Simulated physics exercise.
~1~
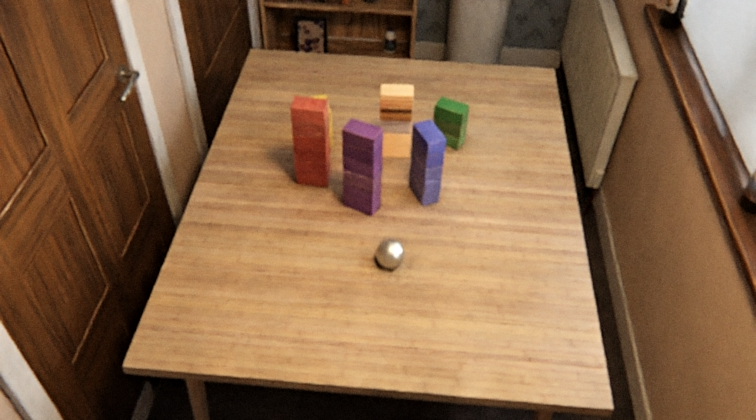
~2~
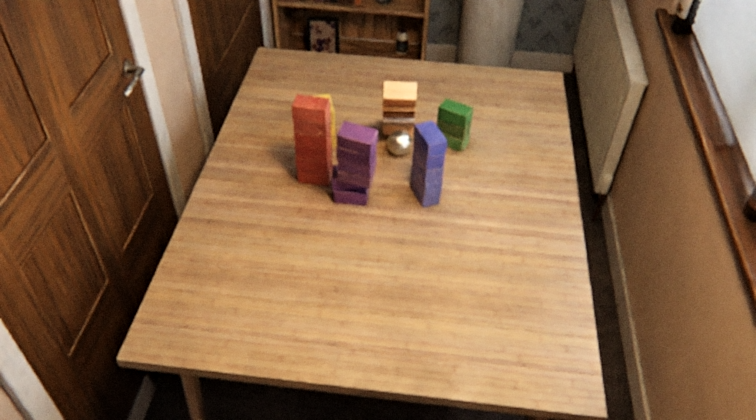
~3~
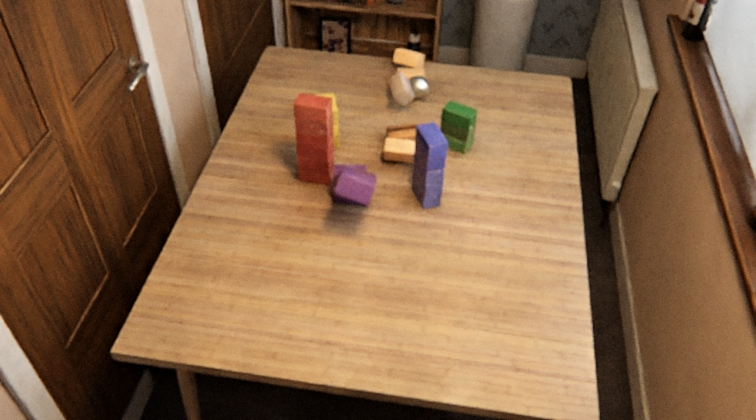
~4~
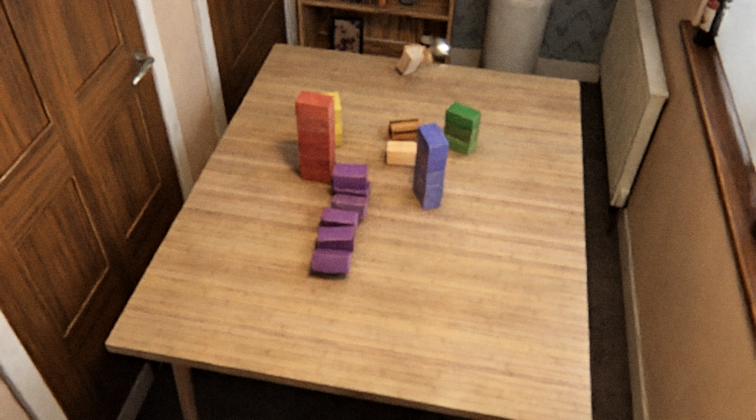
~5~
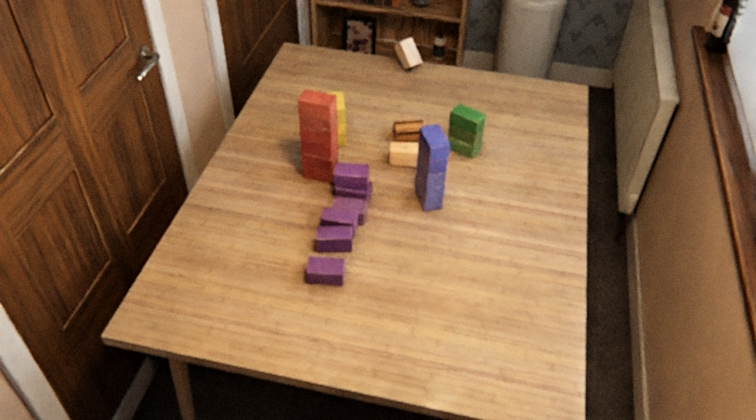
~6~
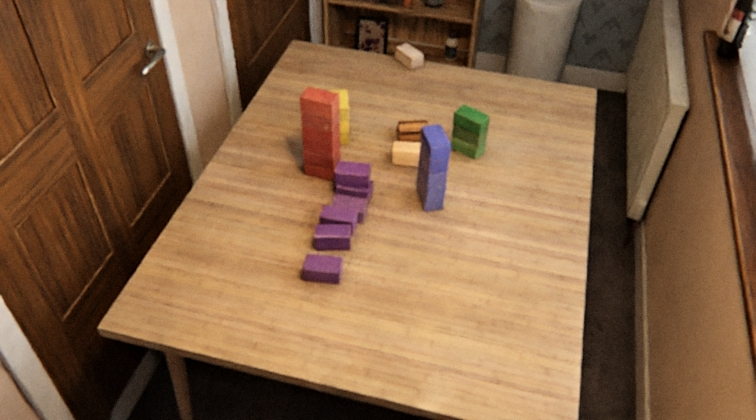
Steel ball rolling across a wooden table, toppling the purple and orange block towers, while red, yellow, blue and green stay standing.
